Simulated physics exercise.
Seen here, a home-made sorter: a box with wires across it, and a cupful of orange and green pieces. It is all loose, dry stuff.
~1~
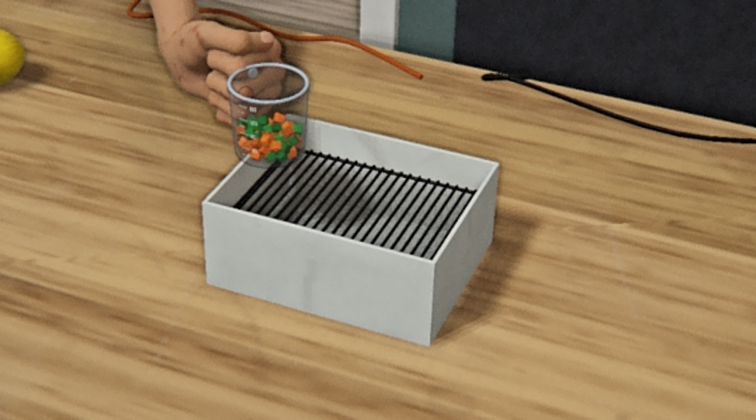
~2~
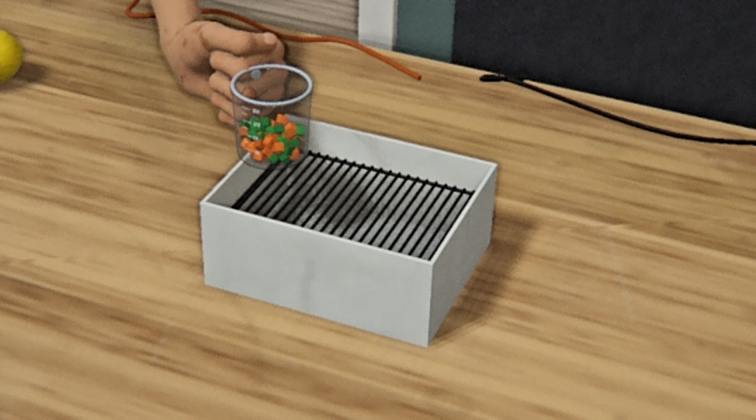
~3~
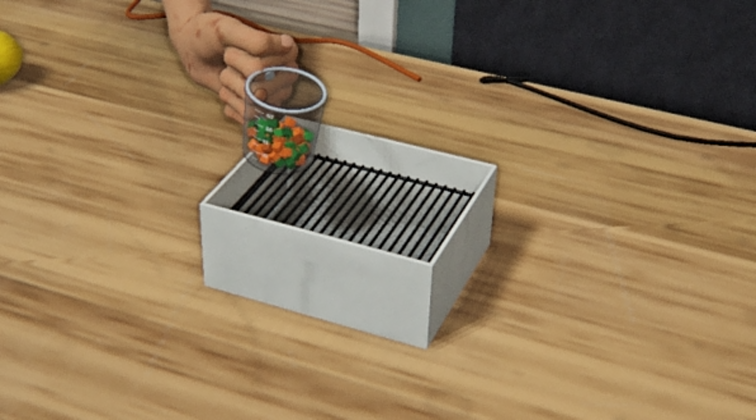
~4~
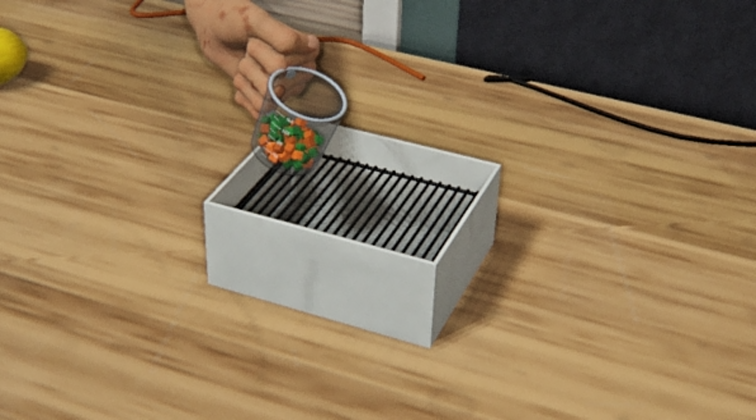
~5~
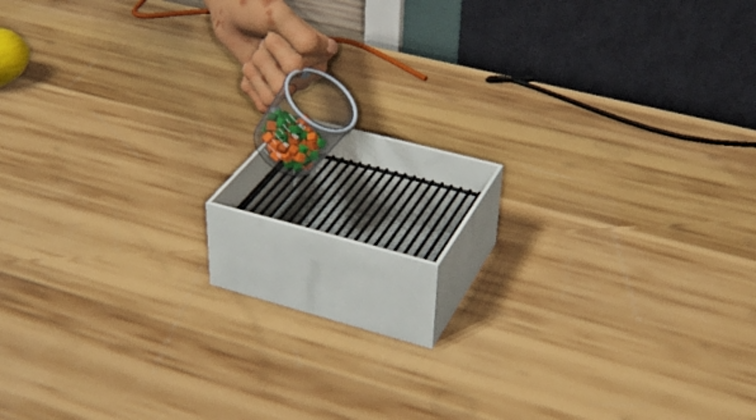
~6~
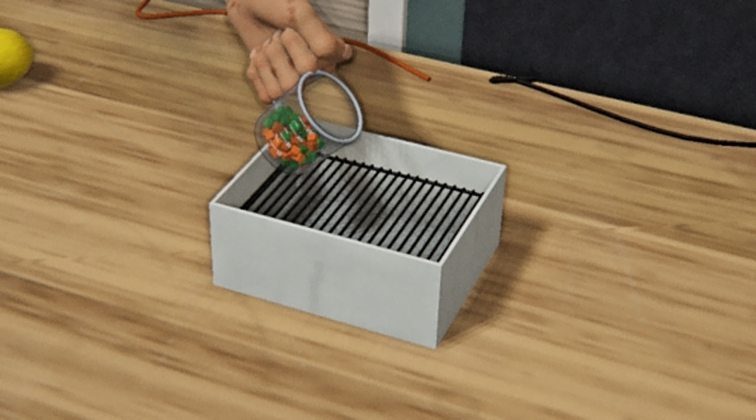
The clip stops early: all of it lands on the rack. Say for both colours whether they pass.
Orange: They get caught above. Green: They get caught above.
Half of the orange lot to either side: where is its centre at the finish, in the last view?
At about (341, 207).
Then, 0.25 s on from there, orange ones, the whole lot in the cup; green ones, the whole lot in the cup.
Then, 0.57 s on from there, orange ones, the whole lot in the cup; green ones, the whole lot in the cup.
Then, 0.91 s on from there, orange ones, the bulk in the cup, a little on or over the wires; green ones, near two thirds in the cup, near a quarter on or over the wires.
In the end, orange ones, the whole lot on the wires, none at all under the rack; green ones, the whole lot on the wires, none at all under the rack.
